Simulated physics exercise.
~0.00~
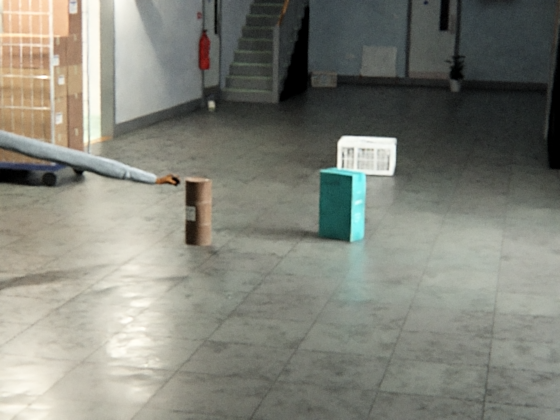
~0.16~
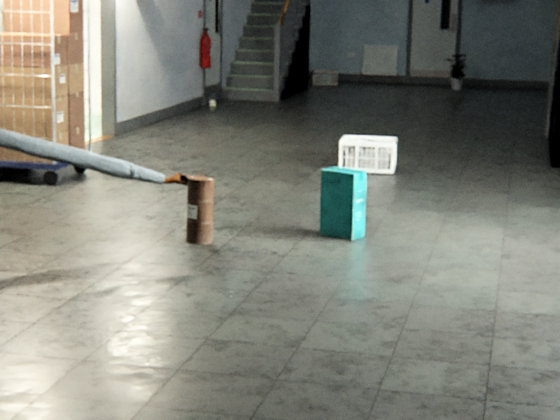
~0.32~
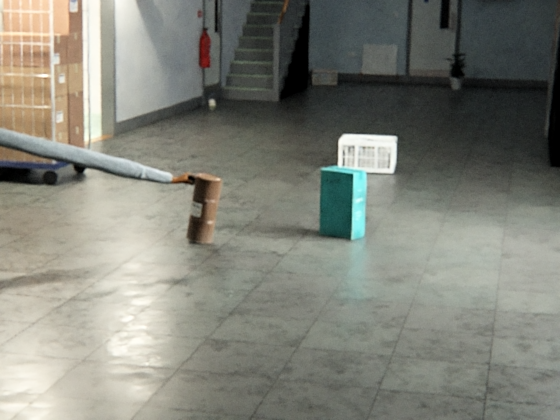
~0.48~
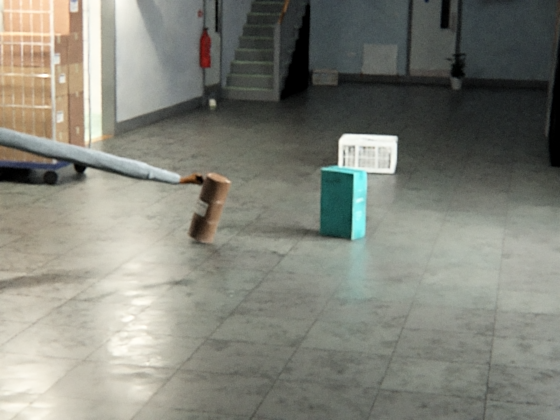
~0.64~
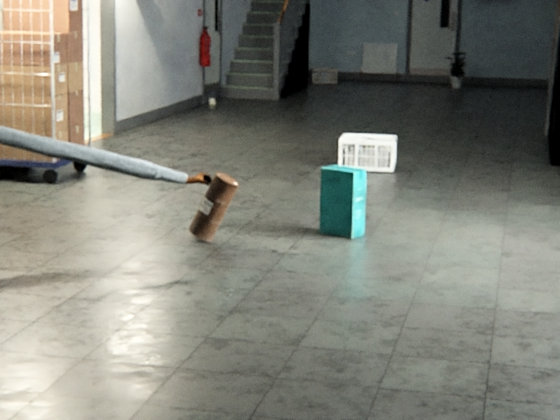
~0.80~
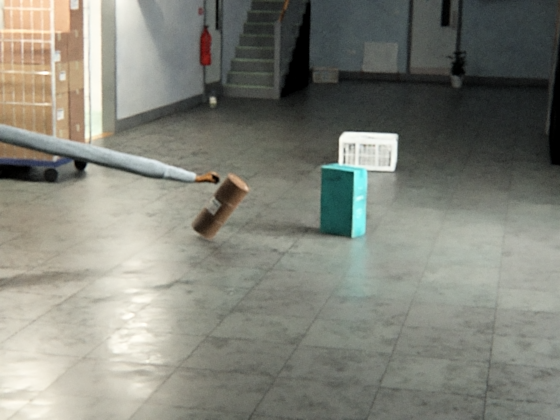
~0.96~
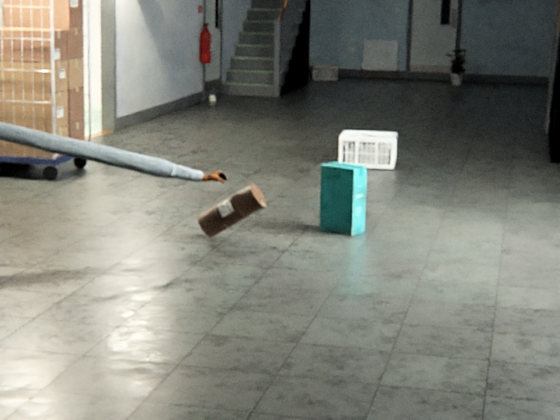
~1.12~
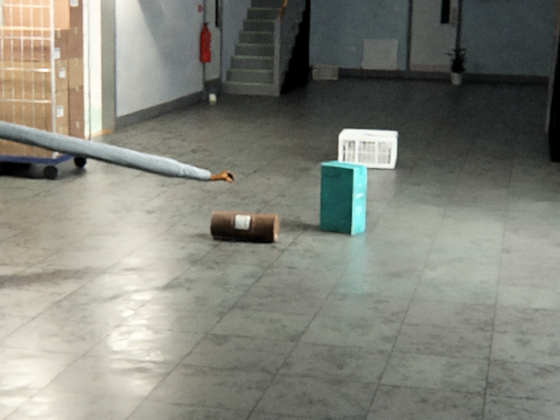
Brown canister tipping over to the right as an outstretched arm pushes its top, ending on its side near a turquoise box.
